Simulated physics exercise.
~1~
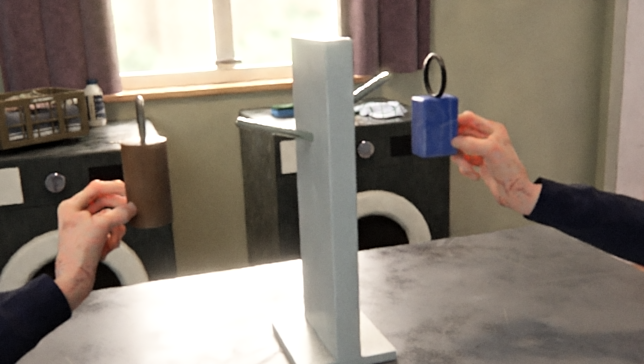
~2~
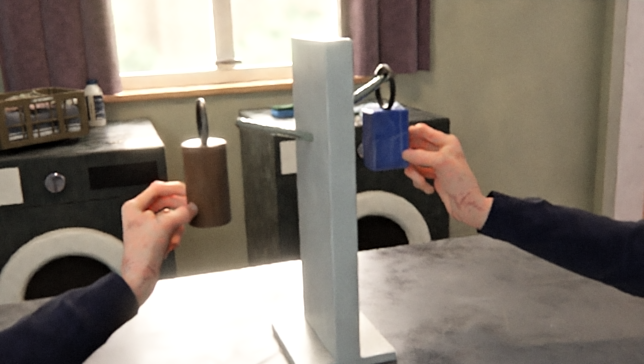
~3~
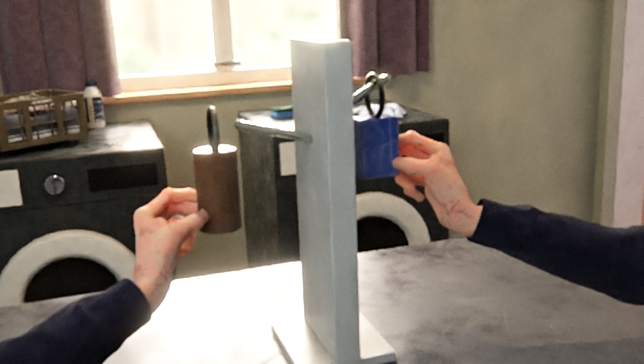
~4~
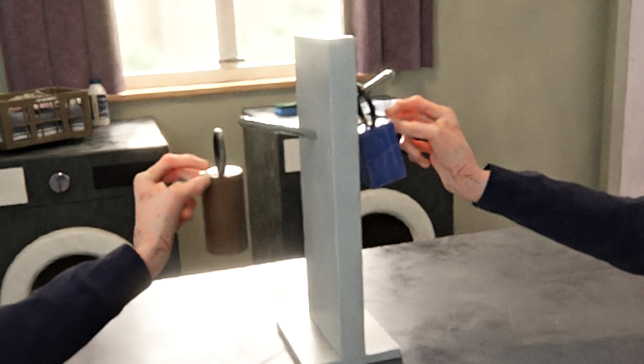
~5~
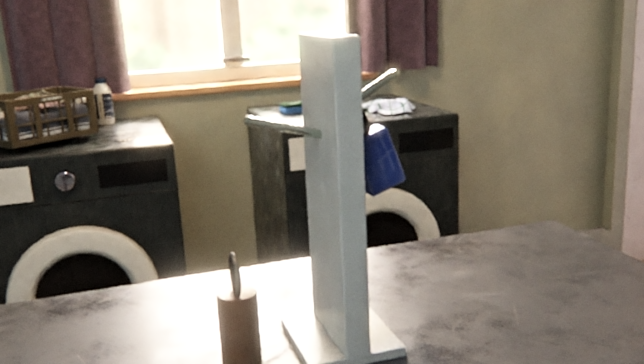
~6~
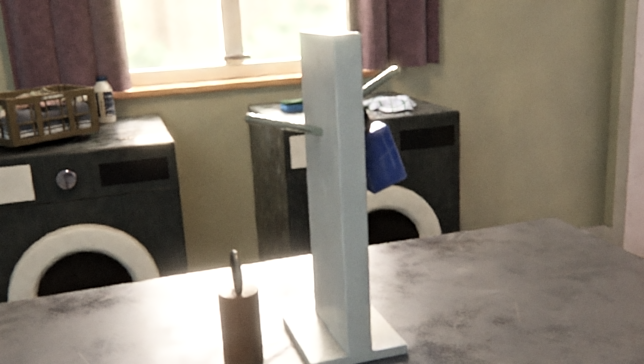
In a room with two dark front-loading machines beneath a window, a pale peg stand rests on a grey tabletop. Two hands hold a brown cylindrical lantern on the left and a blue pouch on the right, each with a loop on top. The hands bring both objects inward toward the pegs, and the pouch's loop meets the right peg. The right hand then draws back as the pouch tilts, while the left hand is still close to the lantern. With the hands gone, the lantern drops to the tabletop and stands there, while the pouch stays hanging at a slant.
